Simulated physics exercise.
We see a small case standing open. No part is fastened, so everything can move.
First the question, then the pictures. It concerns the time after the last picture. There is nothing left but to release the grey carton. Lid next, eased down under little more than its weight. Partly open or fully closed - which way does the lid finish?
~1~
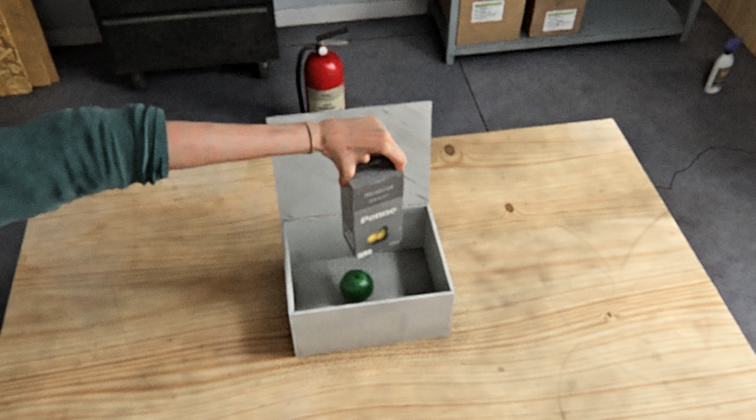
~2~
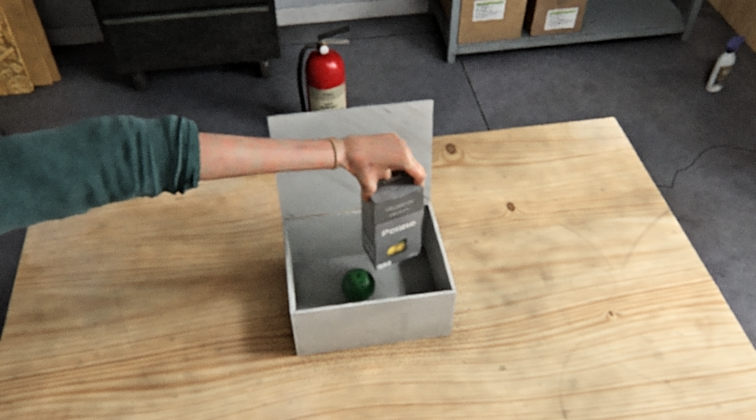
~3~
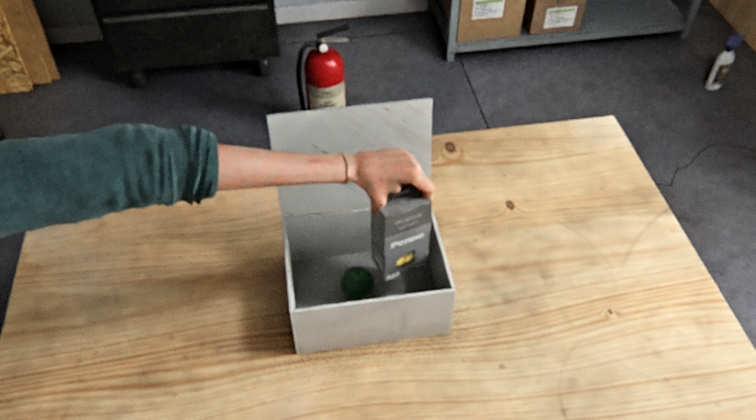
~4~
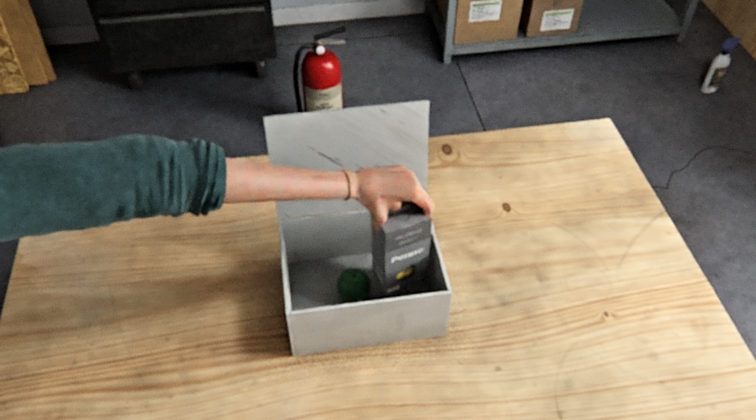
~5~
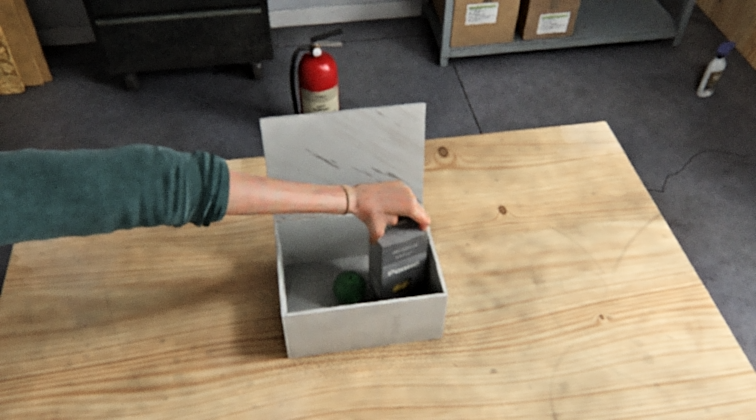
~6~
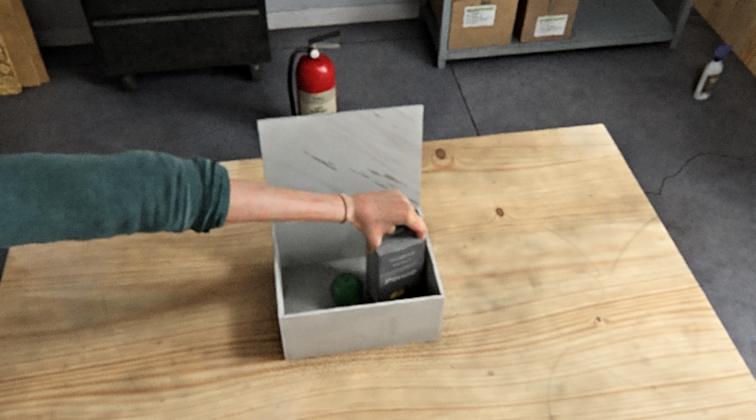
Partly open.
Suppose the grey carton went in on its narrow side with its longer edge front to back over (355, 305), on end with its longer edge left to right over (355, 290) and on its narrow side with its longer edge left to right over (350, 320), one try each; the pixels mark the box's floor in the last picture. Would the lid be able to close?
Lid, in order: Fully down, fully down, fully down.
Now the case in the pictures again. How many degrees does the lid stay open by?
I'd say roughly 35 degrees above the rim.
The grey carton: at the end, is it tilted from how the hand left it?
Well, the grey carton stays just as set.
Then, 1.10 s past the last view, lid starting down.
Then, 1.50 s past the last view, lid 70° above the rim.
Then, 1.60 s past the last view, lid 60° above the rim.
Then, 1.80 s past the last view, lid 35° above the rim.
Finally, lid 35° above the rim; both still in place. Final places as the last picture's camera would see them, grey carton near (394, 267).
